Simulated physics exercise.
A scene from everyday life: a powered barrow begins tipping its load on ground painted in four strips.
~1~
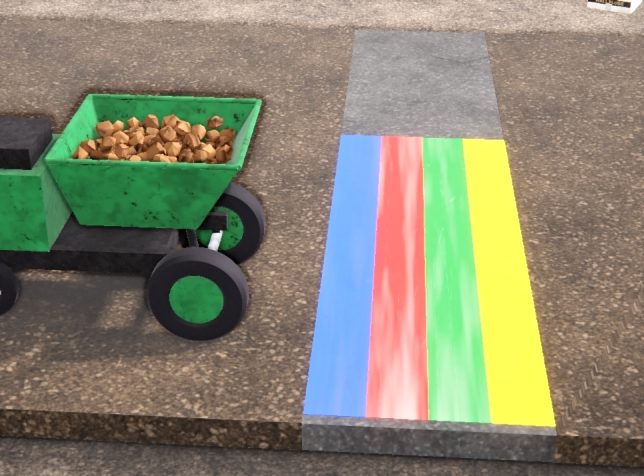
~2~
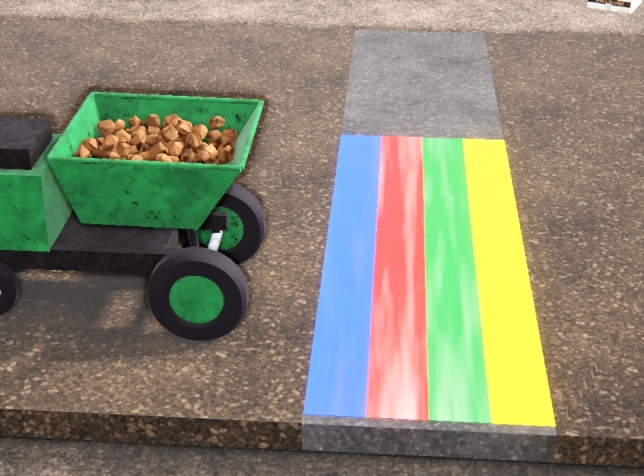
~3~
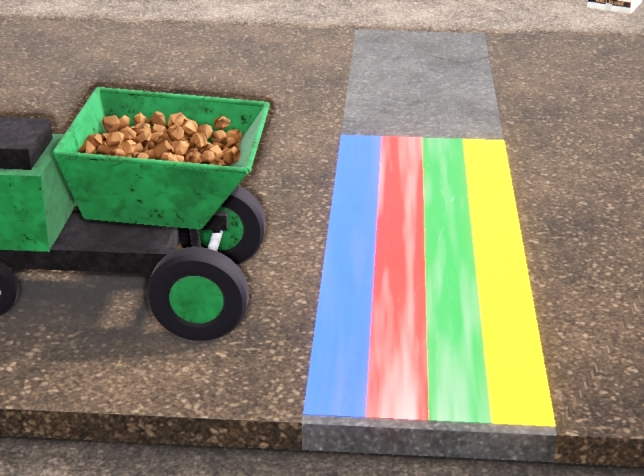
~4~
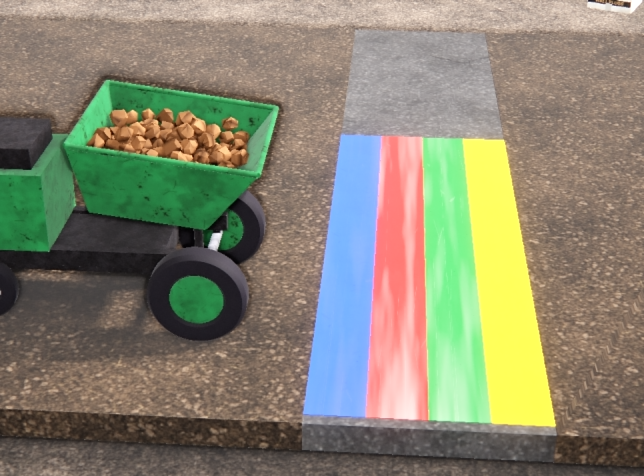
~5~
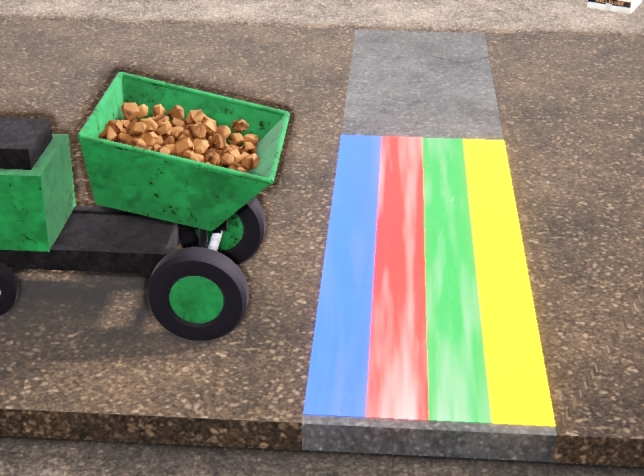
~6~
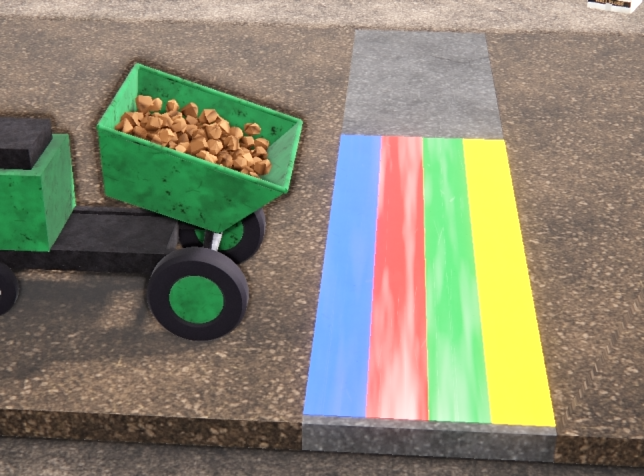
A green skip loaded with brown clods tilts gradually to the right beside four coloured strips.
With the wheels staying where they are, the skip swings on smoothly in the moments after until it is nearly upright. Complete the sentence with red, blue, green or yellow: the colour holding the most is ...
The colour holding the most is red.
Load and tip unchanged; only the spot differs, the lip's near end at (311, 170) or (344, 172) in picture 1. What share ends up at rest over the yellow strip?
The first spot gives roughly 20 %; the second gives roughly 30 %.
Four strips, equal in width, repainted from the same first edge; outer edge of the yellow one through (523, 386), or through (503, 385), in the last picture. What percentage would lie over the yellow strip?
Shares in turn: 10 %; 10 %.
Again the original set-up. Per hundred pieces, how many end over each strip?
Blue strip near 5; red strip near 35; green strip near 15; yellow strip near 5.
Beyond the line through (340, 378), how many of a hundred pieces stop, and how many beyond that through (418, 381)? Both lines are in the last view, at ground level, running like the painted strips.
In order: Near 70 %, then 30 %.
Soon after the last picture, skip tipped steeply; all in the skip.
A little later, skip tipped right over; most in the skip; a small part over the blue strip; about a quarter over the red strip; a stray few over the green strip.
Later still, skip tipped right over; about a third in the skip; a small part over the blue strip; about a third over the red strip; a small part over the green strip; a small part over the yellow strip; a stray few off the paint.
At rest, skip tipped right over; about a third in the skip; a small part over the blue strip; about a third over the red strip; a small part over the green strip; a small part over the yellow strip; a stray few off the paint.
